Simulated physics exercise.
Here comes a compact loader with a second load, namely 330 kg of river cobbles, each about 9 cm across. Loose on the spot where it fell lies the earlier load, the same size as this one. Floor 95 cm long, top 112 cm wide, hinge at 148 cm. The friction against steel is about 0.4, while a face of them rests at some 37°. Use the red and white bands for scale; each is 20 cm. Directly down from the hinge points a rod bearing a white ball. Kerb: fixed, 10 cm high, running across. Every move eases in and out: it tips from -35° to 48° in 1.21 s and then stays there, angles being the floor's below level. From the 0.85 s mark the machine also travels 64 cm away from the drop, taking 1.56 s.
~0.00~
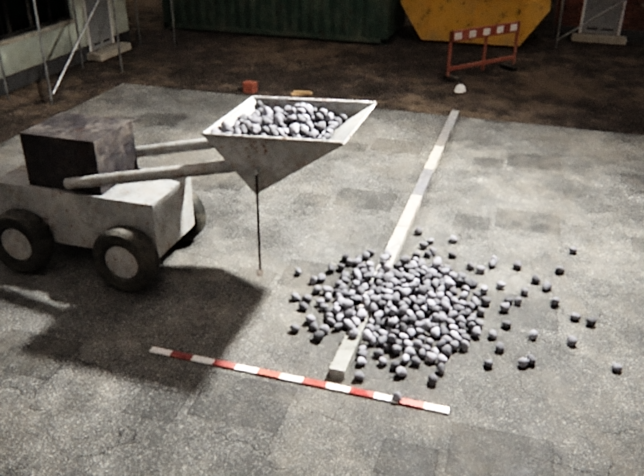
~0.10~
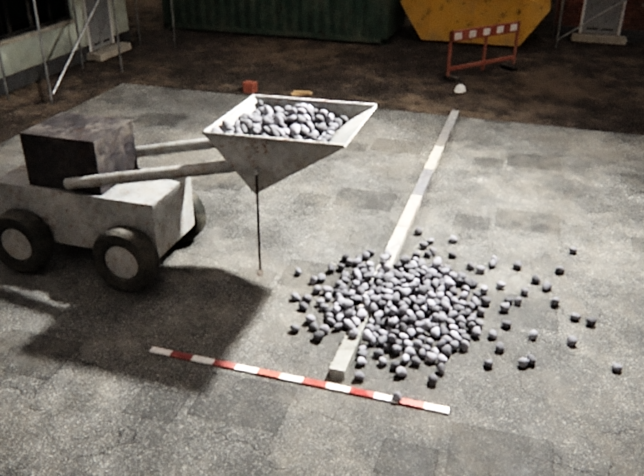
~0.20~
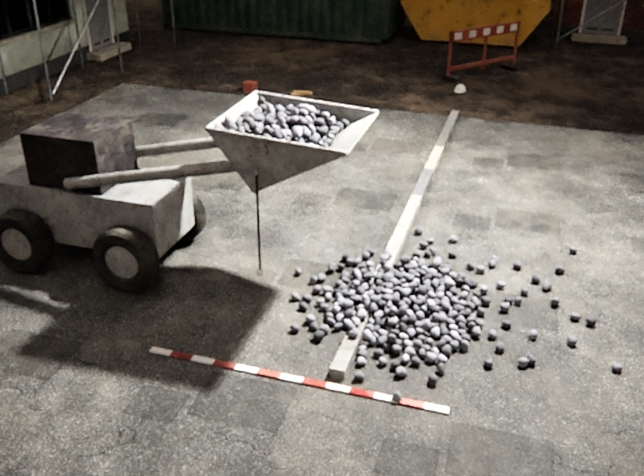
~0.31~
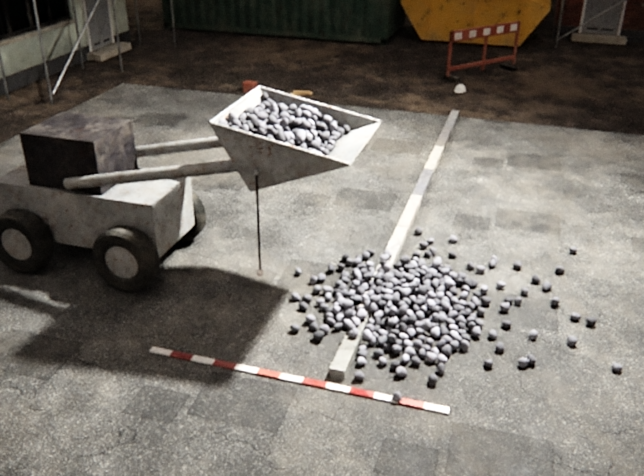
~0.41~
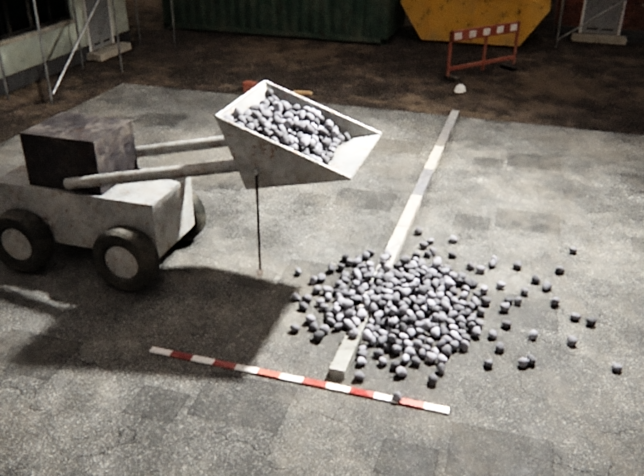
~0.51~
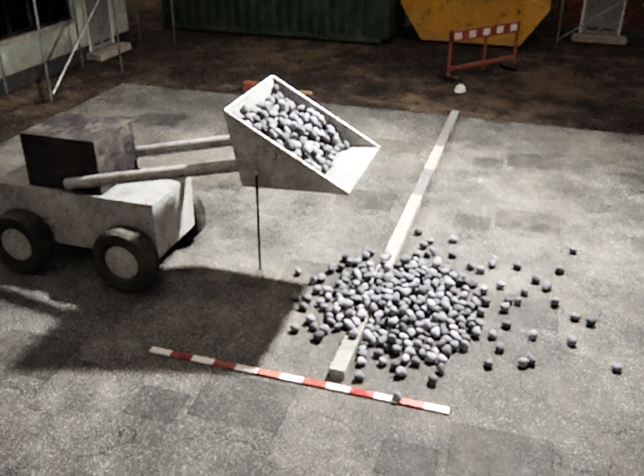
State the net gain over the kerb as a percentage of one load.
13 %.
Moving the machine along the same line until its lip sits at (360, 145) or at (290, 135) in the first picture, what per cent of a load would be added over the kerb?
Roughly 30 and 0 per cent, in that order.
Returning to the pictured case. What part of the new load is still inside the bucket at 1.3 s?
It keeps some 30 percent of its load.
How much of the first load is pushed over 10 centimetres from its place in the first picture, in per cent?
The answer is about 10 per cent.
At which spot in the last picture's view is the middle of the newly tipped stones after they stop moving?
The centre sits about (344, 286).
After 0.9 s the floor is at 35°; in per cent of one load, 99 in the bucket, 24 on this side of the kerb, 76 over the kerb; the foremost stones are at (573, 304).
After 1.3 s the floor is at 48°; in per cent of one load, 29 in the bucket, 94 on this side of the kerb, 76 over the kerb; the foremost stones are at (573, 304).
After 2.9 s the floor is at 48°; in per cent of one load, 0 in the bucket, 111 on this side of the kerb, 89 over the kerb; the foremost stones are at (573, 304).
After 5.5 s the floor is at 48°; in per cent of one load, 0 in the bucket, 111 on this side of the kerb, 89 over the kerb; the foremost stones are at (573, 304). Net gain over the kerb, 13.
